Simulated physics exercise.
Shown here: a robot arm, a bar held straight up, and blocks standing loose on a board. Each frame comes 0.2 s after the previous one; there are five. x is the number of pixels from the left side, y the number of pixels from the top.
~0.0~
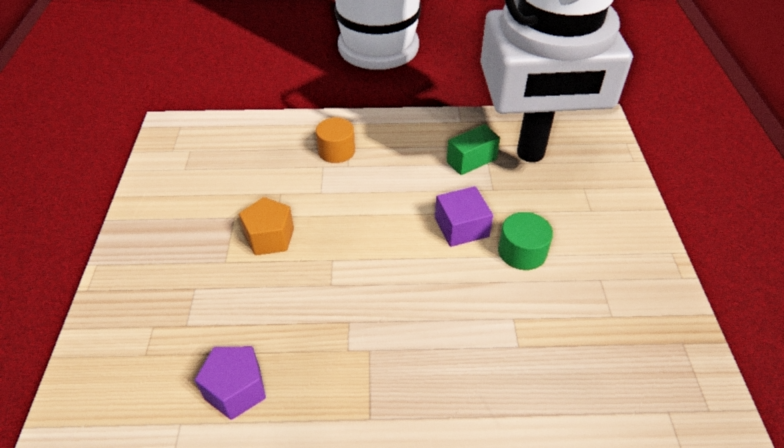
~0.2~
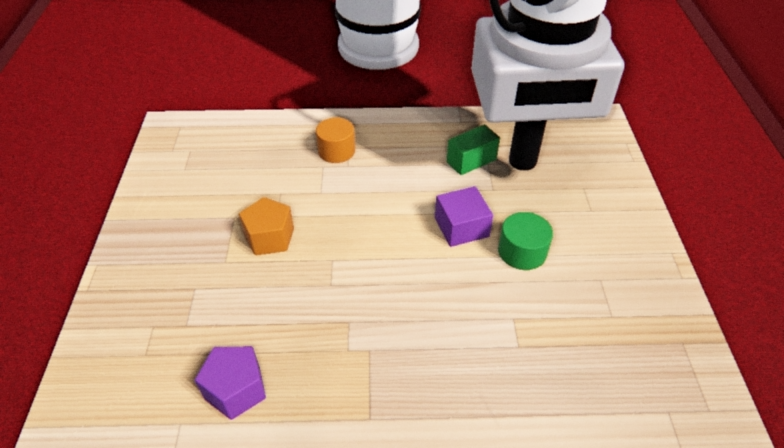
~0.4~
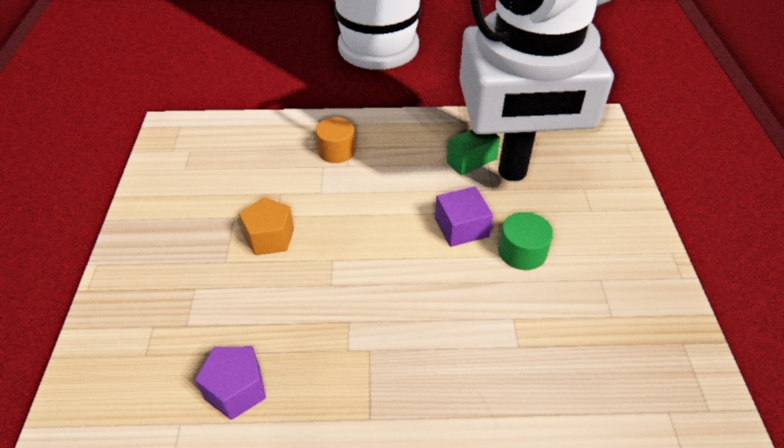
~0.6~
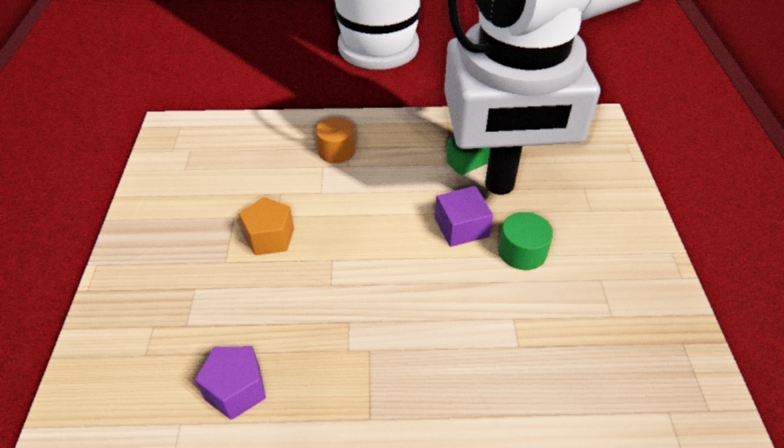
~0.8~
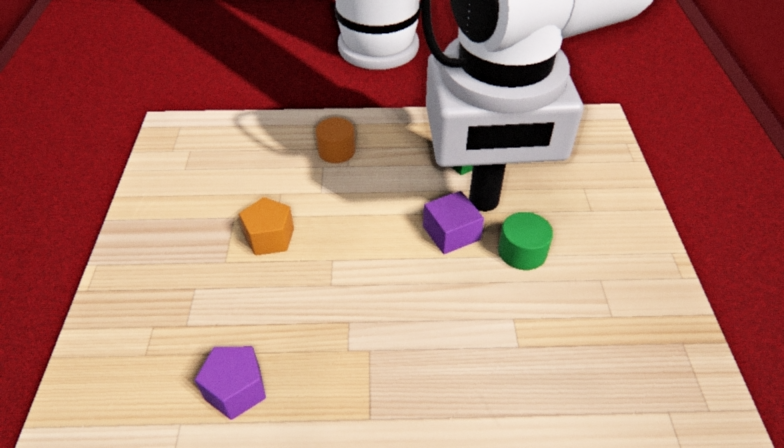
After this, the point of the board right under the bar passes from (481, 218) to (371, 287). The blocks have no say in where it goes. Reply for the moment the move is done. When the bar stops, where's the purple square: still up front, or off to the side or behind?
In the end it is ahead.
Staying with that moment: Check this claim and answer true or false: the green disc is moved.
The statement is false.
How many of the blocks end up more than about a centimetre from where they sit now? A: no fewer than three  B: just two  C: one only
It's C.
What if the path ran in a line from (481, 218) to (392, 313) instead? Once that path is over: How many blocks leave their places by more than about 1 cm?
When the path ends, I think you'll find one block out of place by more than 1 cm.
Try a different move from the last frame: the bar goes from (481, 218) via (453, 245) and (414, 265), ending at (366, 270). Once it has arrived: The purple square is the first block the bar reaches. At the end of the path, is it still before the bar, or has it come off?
Once the path is finished, the purple square still sits ahead of the bar.
What follows on the original path. One third of the way, bar at (446, 223); purple square at (414, 232).
Two thirds of the way, bar at (408, 246); purple square at (373, 254).
At the end, bar at (370, 272); purple square at (329, 277), turned 15° clockwise; green disc not moved.
